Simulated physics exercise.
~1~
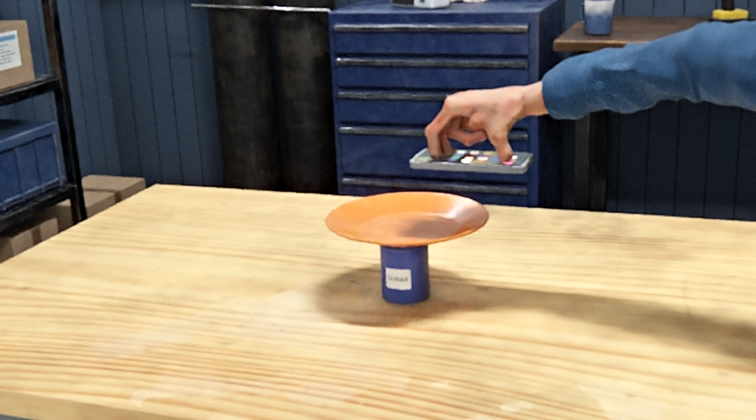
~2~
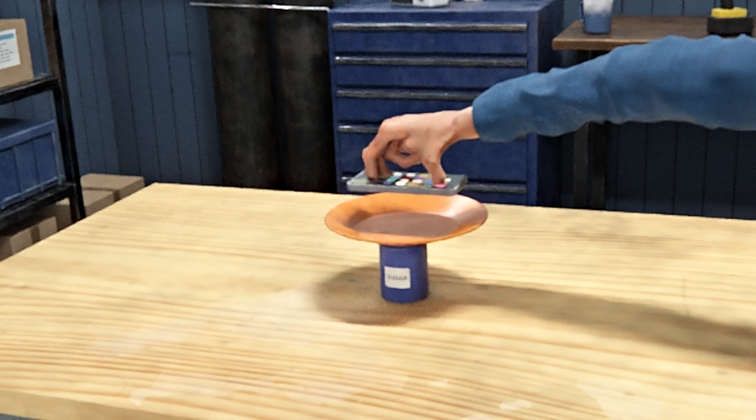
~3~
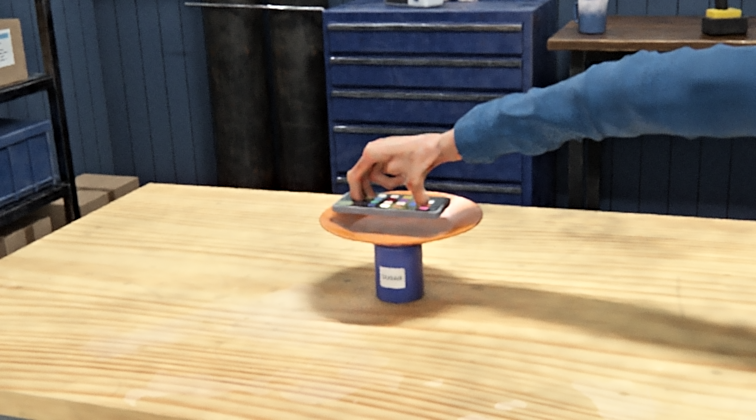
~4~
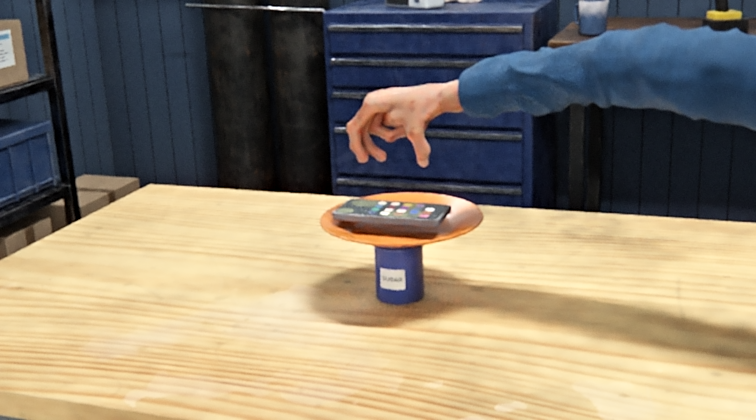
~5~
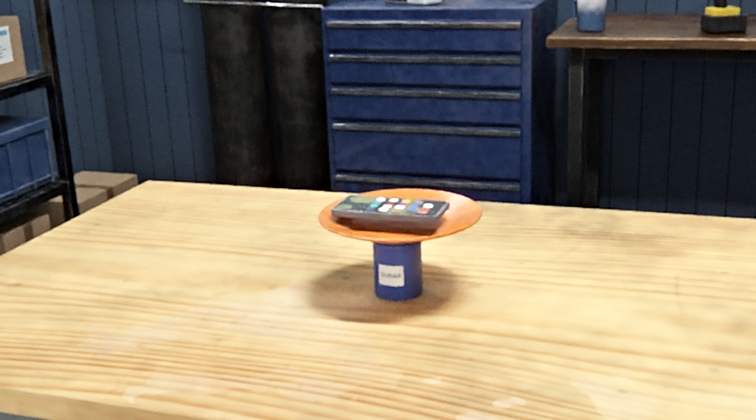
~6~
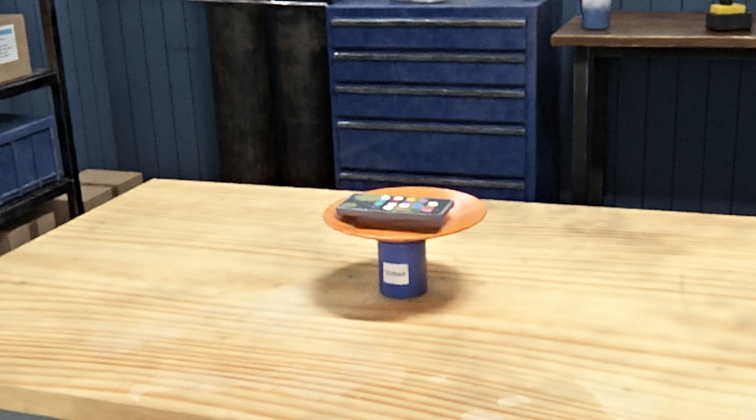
A grey phone was carried leftward by a hand and lowered onto an orange plate balanced on a blue jar on a wooden table, then the hand let go and drew away, leaving the phone resting on the plate and the stack still standing.
